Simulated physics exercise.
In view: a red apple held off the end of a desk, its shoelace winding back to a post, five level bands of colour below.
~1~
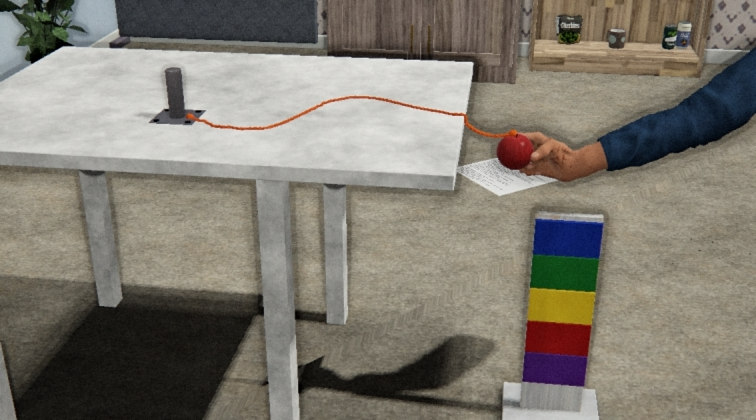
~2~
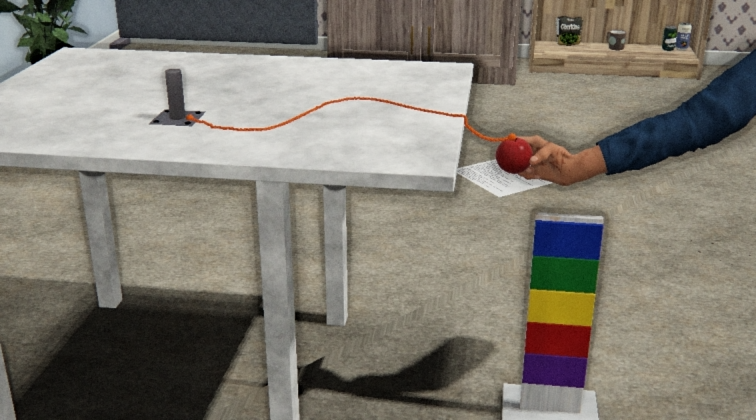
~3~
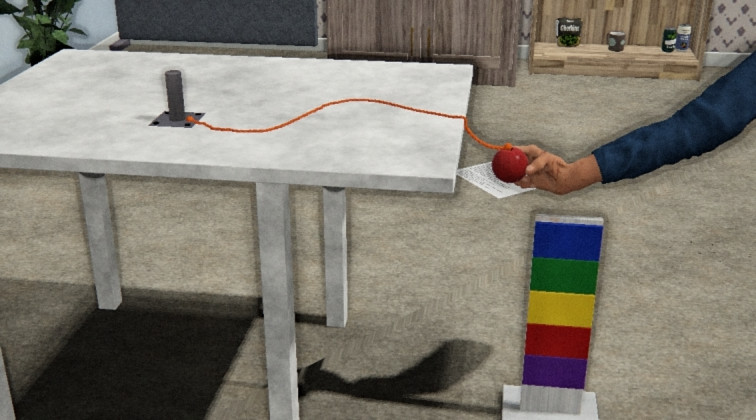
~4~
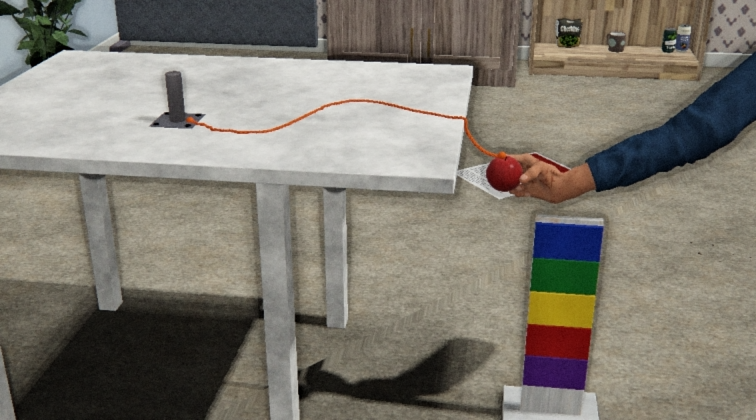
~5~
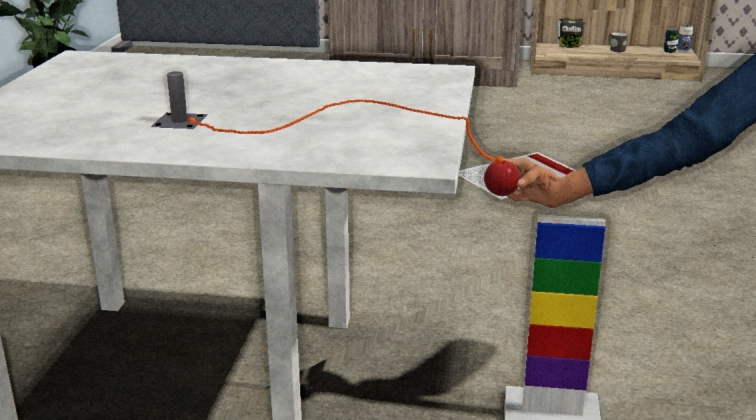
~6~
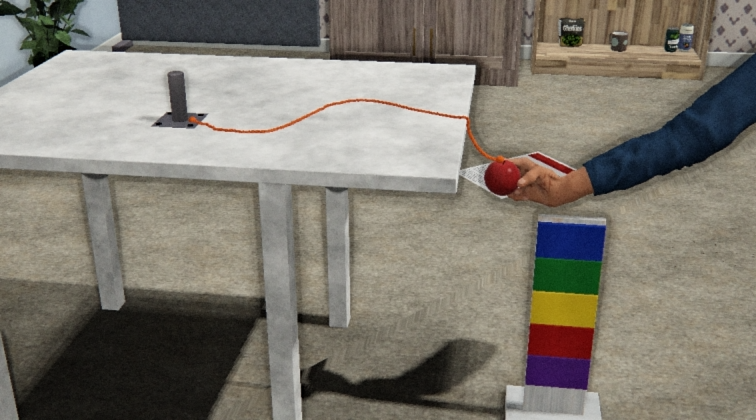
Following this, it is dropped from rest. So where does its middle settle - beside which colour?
Beside green.
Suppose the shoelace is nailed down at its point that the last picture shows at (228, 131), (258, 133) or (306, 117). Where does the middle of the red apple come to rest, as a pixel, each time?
It would sit near (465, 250) the first time, (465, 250) the second and (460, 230) the third.
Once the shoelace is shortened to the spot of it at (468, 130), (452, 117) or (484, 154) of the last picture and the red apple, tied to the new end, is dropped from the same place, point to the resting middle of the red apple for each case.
In order, it comes to rest around (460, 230), (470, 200) and (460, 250).
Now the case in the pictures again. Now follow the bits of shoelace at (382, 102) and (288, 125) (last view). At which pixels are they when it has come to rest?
They finish close to (448, 122) and close to (313, 121).
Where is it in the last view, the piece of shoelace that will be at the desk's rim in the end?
Near pixel (397, 105).
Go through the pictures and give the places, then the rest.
In the first picture, red apple (515, 152); blue (568, 240); green (564, 274); yellow (561, 308); red (558, 340); purple (555, 370).
In the second picture, red apple (514, 155); shoelace through (211, 125) (277, 126) (323, 105) (385, 102) (445, 114).
In the third picture, red apple (510, 165).
In the fourth picture, red apple (504, 174); shoelace through (211, 128) (277, 129) (323, 107) (385, 104) (445, 117).
In the fifth picture, red apple (502, 178).
In the sixth picture, red apple (502, 178); shoelace through (214, 128) (279, 128) (325, 107) (387, 103) (448, 116).
Soon after, apple near (453, 256); level with green.
Then, apple near (472, 271); level with green.
At rest, apple near (463, 270); level with green. The green one.
